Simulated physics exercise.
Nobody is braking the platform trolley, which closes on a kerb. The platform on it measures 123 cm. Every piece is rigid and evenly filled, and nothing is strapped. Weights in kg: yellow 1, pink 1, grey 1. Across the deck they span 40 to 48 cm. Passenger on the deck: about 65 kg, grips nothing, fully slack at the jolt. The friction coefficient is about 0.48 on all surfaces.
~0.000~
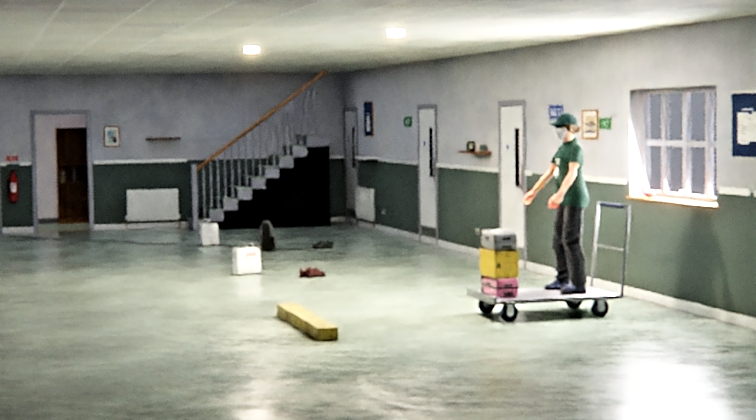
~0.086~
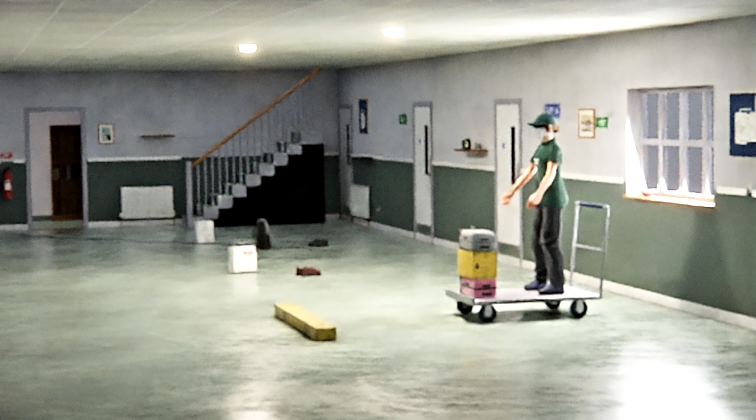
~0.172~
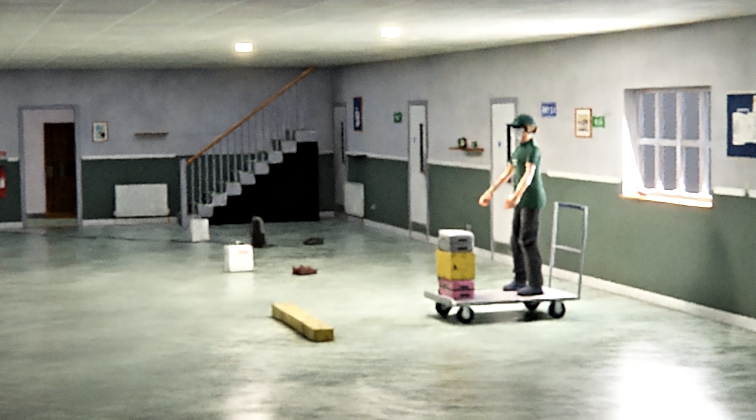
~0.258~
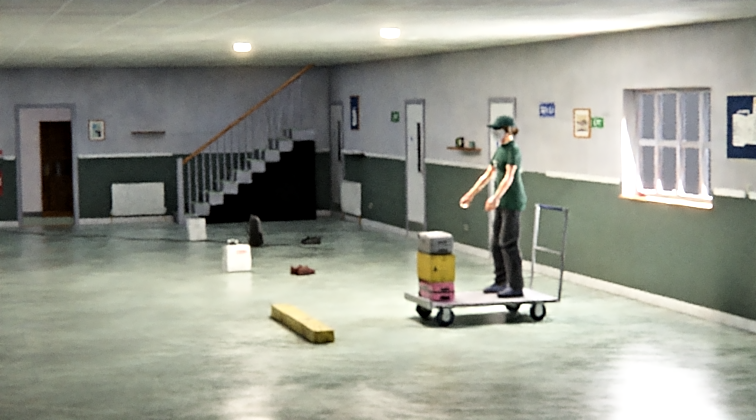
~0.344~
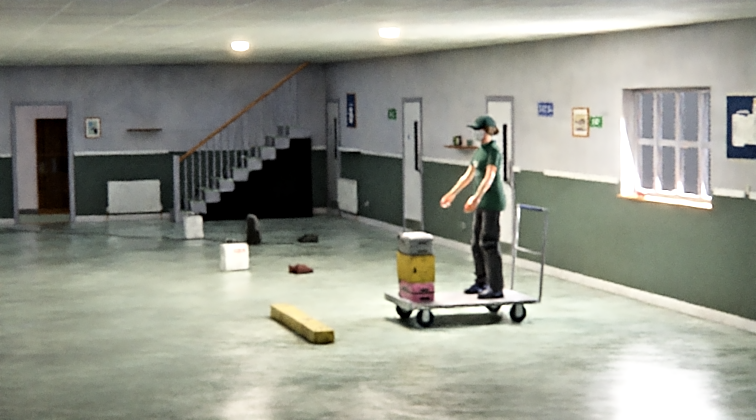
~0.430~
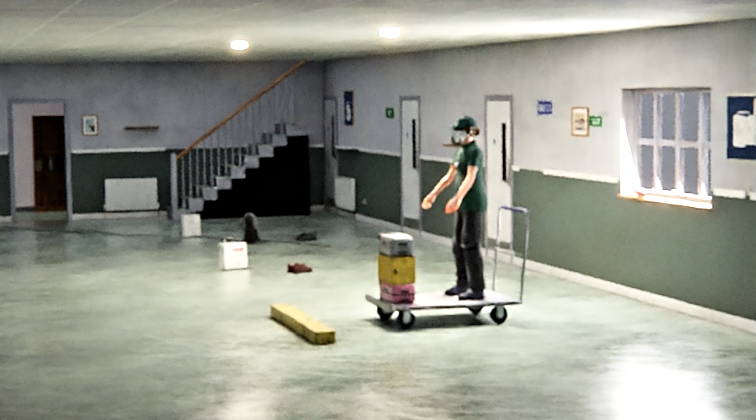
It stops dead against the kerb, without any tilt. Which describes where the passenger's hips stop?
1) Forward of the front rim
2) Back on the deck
1.
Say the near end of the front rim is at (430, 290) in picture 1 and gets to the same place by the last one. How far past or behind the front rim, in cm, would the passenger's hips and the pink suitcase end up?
In that case hips 60 behind, pink 20 behind.
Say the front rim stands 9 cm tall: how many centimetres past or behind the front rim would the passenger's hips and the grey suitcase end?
The hips would come to rest 50 cm past the front rim, the grey one 120 cm past it.
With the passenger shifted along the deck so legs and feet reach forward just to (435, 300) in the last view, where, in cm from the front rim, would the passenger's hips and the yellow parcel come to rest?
You'd find the hips 60 cm past and the yellow one 80 cm past the front rim.
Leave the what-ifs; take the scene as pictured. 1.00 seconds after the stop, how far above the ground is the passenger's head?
The head is some 30 cm up from the ground.
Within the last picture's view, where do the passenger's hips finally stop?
(235, 295).
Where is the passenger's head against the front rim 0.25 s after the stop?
Position: Approx. 30 cm behind the front rim.
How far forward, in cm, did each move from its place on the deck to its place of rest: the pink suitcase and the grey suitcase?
Forward shift, cm - pink: -5; grey: 130.
Impact comes at 0.75 s.
After 1.00 s the passenger's hips are 37 cm behind the rim, near (339, 232) in the last picture's view.
After 1.30 s the passenger's hips are 13 cm past the rim, near (286, 257) in the last picture's view.
After 1.75 s the passenger's hips are 57 cm past the rim, near (239, 294) in the last picture's view.
At rest, 3.4 s, past the rim, yellow parcel, grey suitcase and the passenger's hips; behind it, pink suitcase.
